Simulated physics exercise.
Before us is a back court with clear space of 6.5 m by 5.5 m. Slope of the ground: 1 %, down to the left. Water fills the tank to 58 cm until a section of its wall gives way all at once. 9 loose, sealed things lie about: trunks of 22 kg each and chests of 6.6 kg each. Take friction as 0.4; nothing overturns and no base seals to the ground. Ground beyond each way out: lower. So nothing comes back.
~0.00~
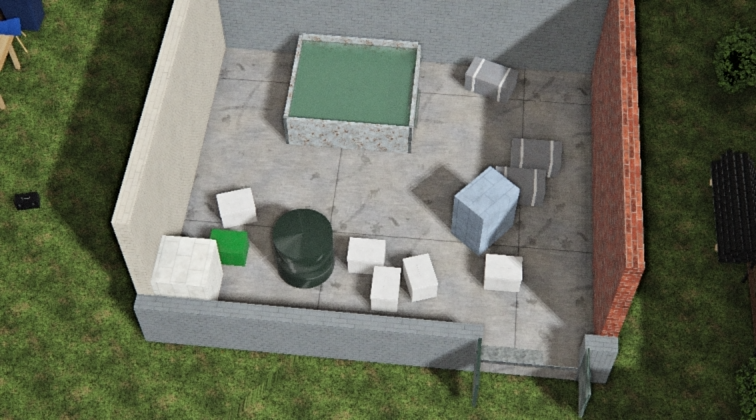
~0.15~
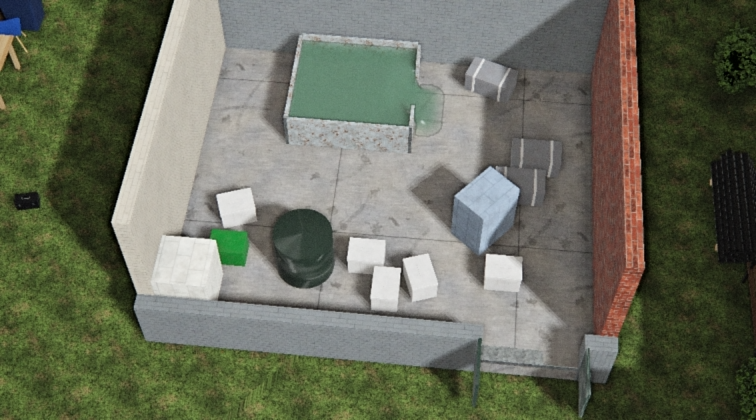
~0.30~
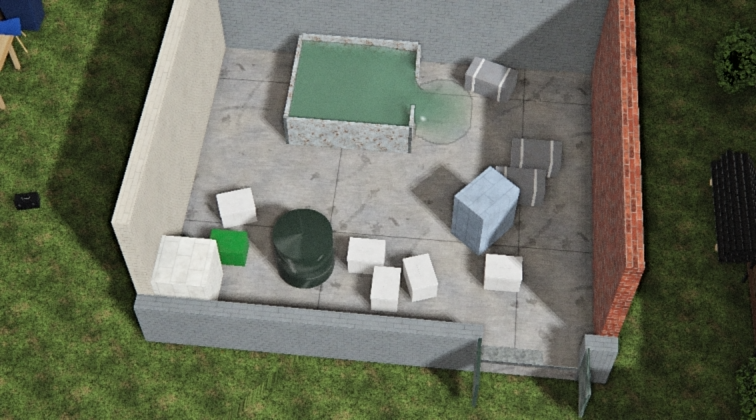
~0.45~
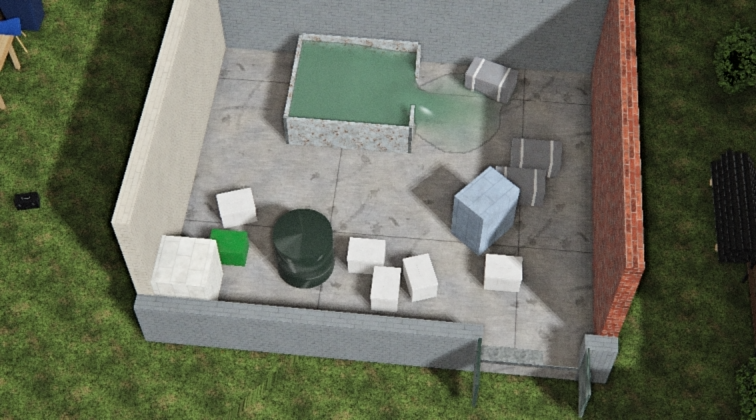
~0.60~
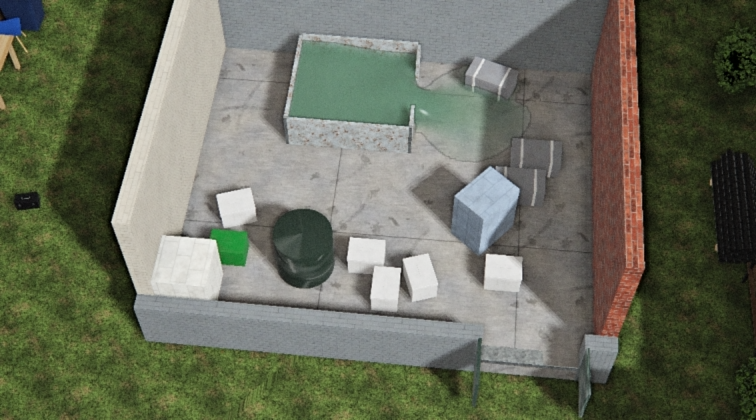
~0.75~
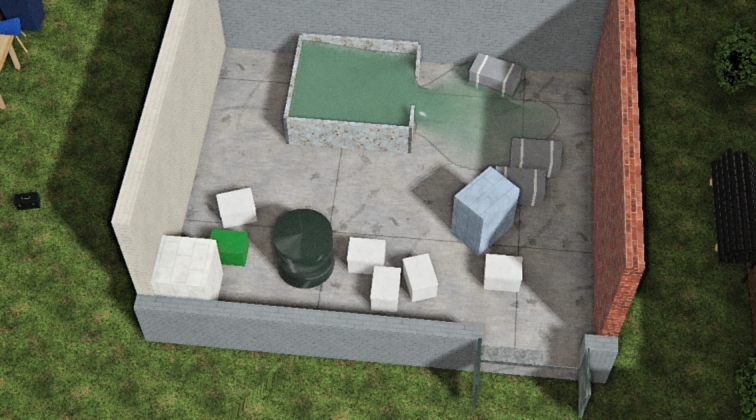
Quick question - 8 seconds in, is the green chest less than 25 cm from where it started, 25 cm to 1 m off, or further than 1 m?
It is less than 25 cm off.
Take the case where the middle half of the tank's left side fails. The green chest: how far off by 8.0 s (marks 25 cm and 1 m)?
What happens next is that the green chest gets swept a long way.
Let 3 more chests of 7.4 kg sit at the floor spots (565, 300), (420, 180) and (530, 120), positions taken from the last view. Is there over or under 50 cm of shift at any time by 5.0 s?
Order as asked - farther, not as far, farther.
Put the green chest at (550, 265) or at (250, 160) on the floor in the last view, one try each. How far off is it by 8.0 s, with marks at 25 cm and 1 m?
One try each gives this: It wanders off a long way, then it remains roughly in place.
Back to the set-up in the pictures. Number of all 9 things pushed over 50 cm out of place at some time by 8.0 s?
Count: 5.
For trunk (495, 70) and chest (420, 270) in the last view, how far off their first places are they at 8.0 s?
First 350 cm, then 30 cm.
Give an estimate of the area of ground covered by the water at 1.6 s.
My estimate is roughly 11.5 m2.
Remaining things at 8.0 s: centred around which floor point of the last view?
About (362, 274).
After 1.6 s the green chest is near (227, 241), 0.0 m from its start, aground; 0 of 9 are out; 1 afloat.
After 3.6 s the green chest is near (227, 241), 0.0 m from its start, aground; 0 of 9 are out; 2 afloat.
After 5.6 s the green chest is near (227, 241), 0.0 m from its start, aground; 1 of 9 are out; 1 afloat.
After 8.0 s the green chest is near (227, 241), 0.0 m from its start, aground; 1 of 9 are out; 4 afloat.
